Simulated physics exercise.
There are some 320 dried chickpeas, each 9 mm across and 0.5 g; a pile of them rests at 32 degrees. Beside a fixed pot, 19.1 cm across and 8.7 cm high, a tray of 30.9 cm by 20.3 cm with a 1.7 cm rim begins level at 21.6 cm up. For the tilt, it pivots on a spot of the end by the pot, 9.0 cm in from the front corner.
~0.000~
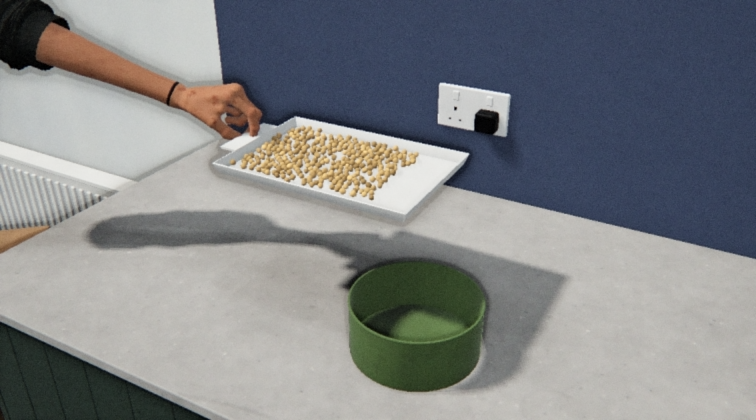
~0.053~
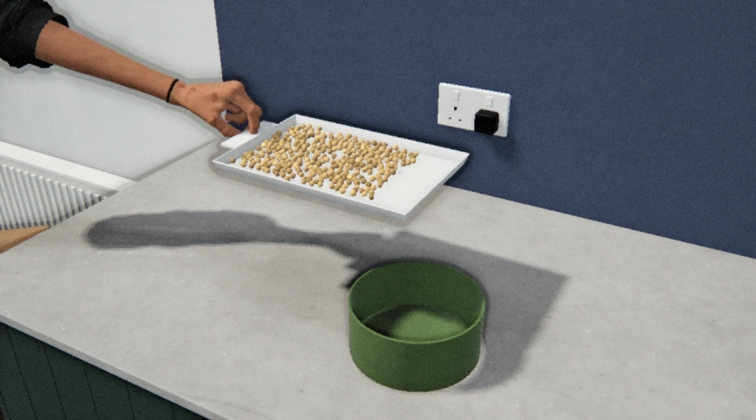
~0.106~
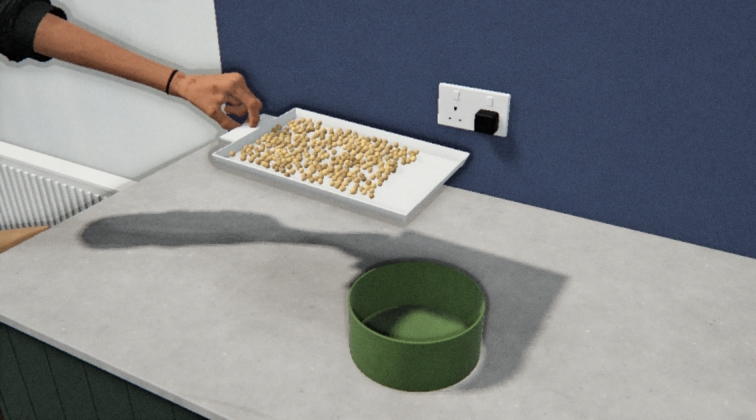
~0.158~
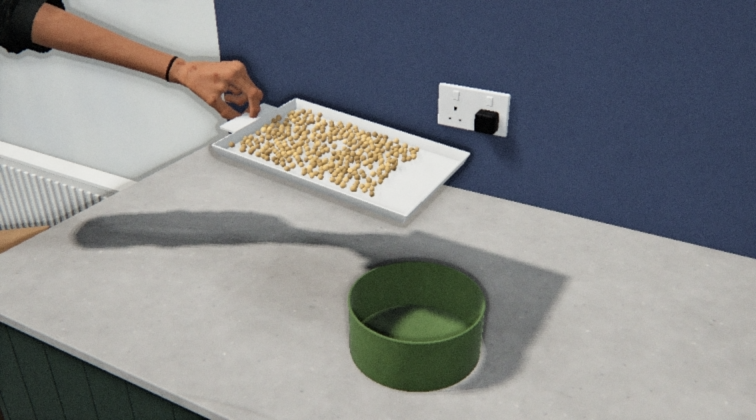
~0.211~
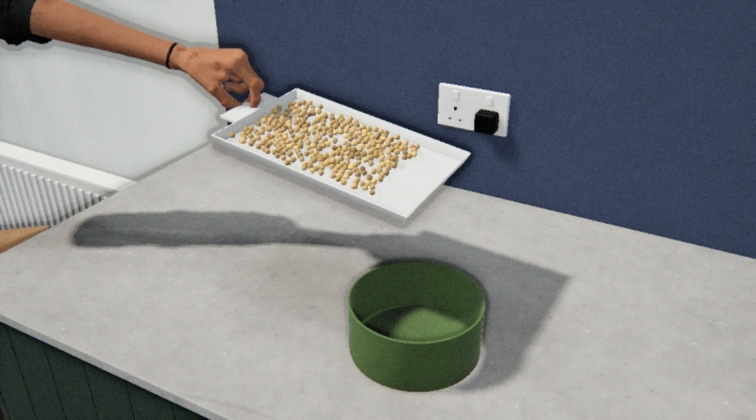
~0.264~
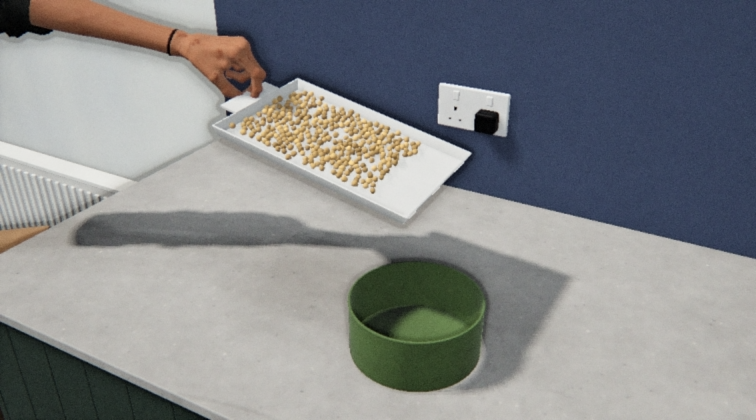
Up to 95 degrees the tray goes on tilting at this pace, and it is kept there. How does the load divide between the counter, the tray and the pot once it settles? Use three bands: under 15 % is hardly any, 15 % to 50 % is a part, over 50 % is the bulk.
Shares - counter: A part; left on the tray: Hardly any; pot: The bulk.
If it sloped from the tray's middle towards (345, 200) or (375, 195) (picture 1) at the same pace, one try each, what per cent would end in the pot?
The share comes to roughly 75 in a hundred, then roughly 100 in a hundred.
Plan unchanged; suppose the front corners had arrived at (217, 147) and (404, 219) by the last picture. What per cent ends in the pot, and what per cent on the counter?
Pot: 90, counter: 10.
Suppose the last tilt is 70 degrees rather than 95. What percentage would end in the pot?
Around 30 in a hundred.
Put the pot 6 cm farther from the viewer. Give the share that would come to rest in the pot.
Roughly 85 per cent.
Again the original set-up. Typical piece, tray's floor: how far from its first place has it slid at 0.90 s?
By then it sits near 17 cm from where it began.
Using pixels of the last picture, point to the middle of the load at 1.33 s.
Somewhere about (430, 194) in the last view.
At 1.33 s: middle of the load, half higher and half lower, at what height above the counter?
Roughly 22 centimetres, more or less.
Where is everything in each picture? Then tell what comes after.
The first picture shows tray tilt 0 degrees, front corners at (219, 162) and (403, 211); middle of the pieces at (327, 161); pot at (416, 299).
The second picture shows tray tilt 1 degrees, front corners at (219, 160) and (403, 211); middle of the pieces at (327, 159).
The third picture shows tray tilt 3 degrees, front corners at (218, 154) and (404, 211); middle of the pieces at (327, 156).
The fourth picture shows tray tilt 6 degrees, front corners at (218, 144) and (404, 212), lowest corner right front; middle of the pieces at (328, 150).
The fifth picture shows tray tilt 9 degrees, front corners at (218, 135) and (405, 213), lowest corner right front; middle of the pieces at (328, 144).
The sixth picture shows tray tilt 12 degrees, front corners at (219, 125) and (405, 214), lowest corner right front; middle of the pieces at (329, 138); pot at (416, 299). Its pace works out near 60 degrees a second.
Then, at 0.90 s, tilt 51 degrees; the tray holds 95 %, the pot 0 %.
Then, at 1.33 s, tilt 77 degrees; the tray holds 70 %, the pot 25 %.
After 1.84 s, tilt 95 degrees; the tray holds 0 %, the pot 75 %.
At rest (2.5 s), counter 25 %, tray 0 %, pot 75 %.
